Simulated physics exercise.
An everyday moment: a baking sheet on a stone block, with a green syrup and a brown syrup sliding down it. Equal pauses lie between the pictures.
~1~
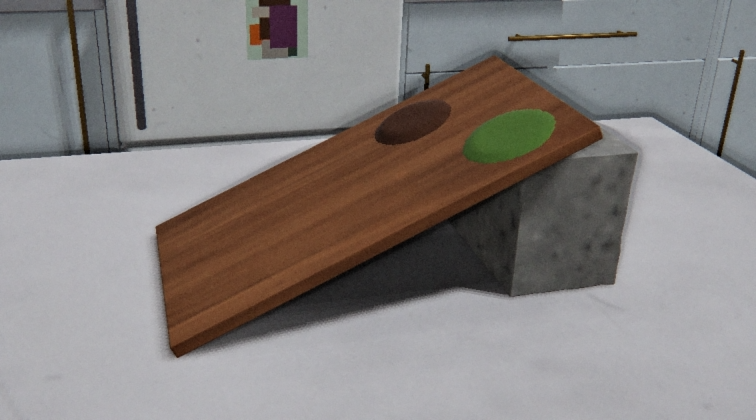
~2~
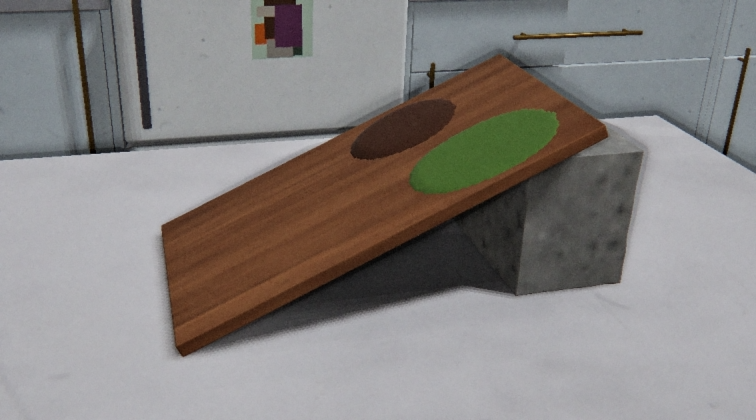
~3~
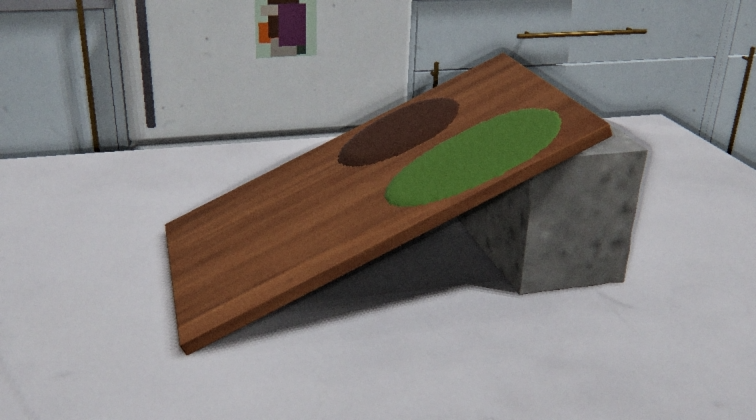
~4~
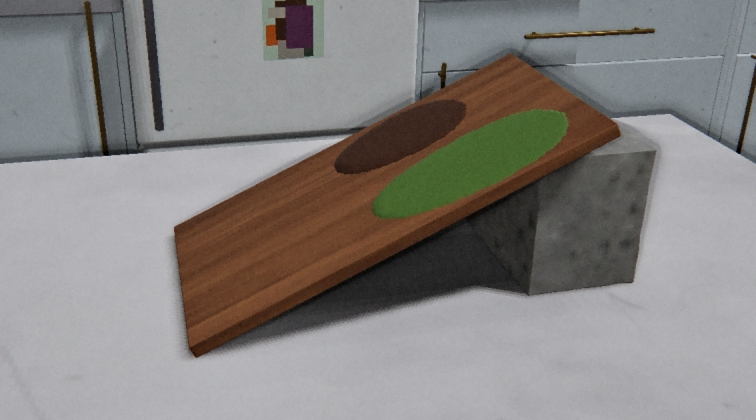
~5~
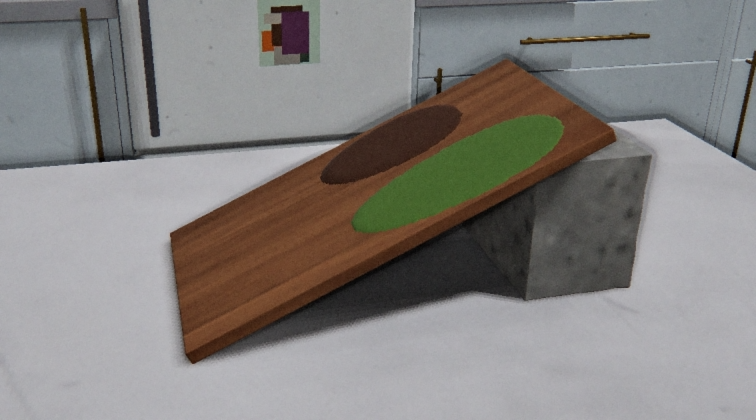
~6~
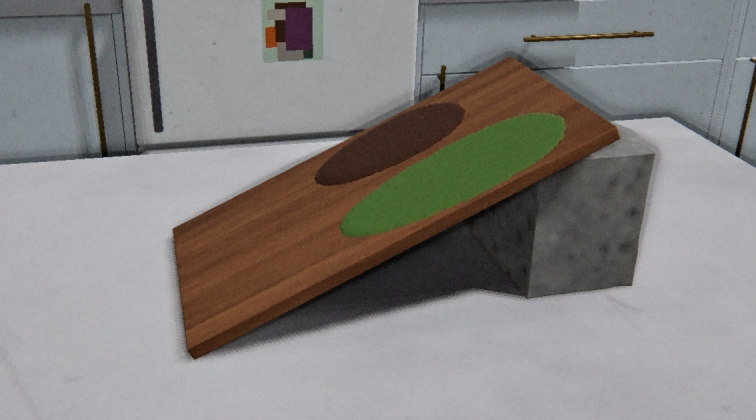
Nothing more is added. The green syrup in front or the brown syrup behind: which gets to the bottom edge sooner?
First at the edge is the front one.
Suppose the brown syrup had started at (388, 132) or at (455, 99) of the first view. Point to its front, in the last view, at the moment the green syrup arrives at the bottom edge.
One: (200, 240). Two: (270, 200).
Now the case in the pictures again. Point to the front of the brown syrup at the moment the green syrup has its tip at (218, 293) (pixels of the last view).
Close to (247, 215).
Soon after, the green syrup is three quarters of the way down; the brown syrup is three quarters of the way down.
Later, the green syrup is close to the edge; the brown syrup is three quarters of the way down.
In the end, the green syrup is at the low edge; the brown syrup is three quarters of the way down.
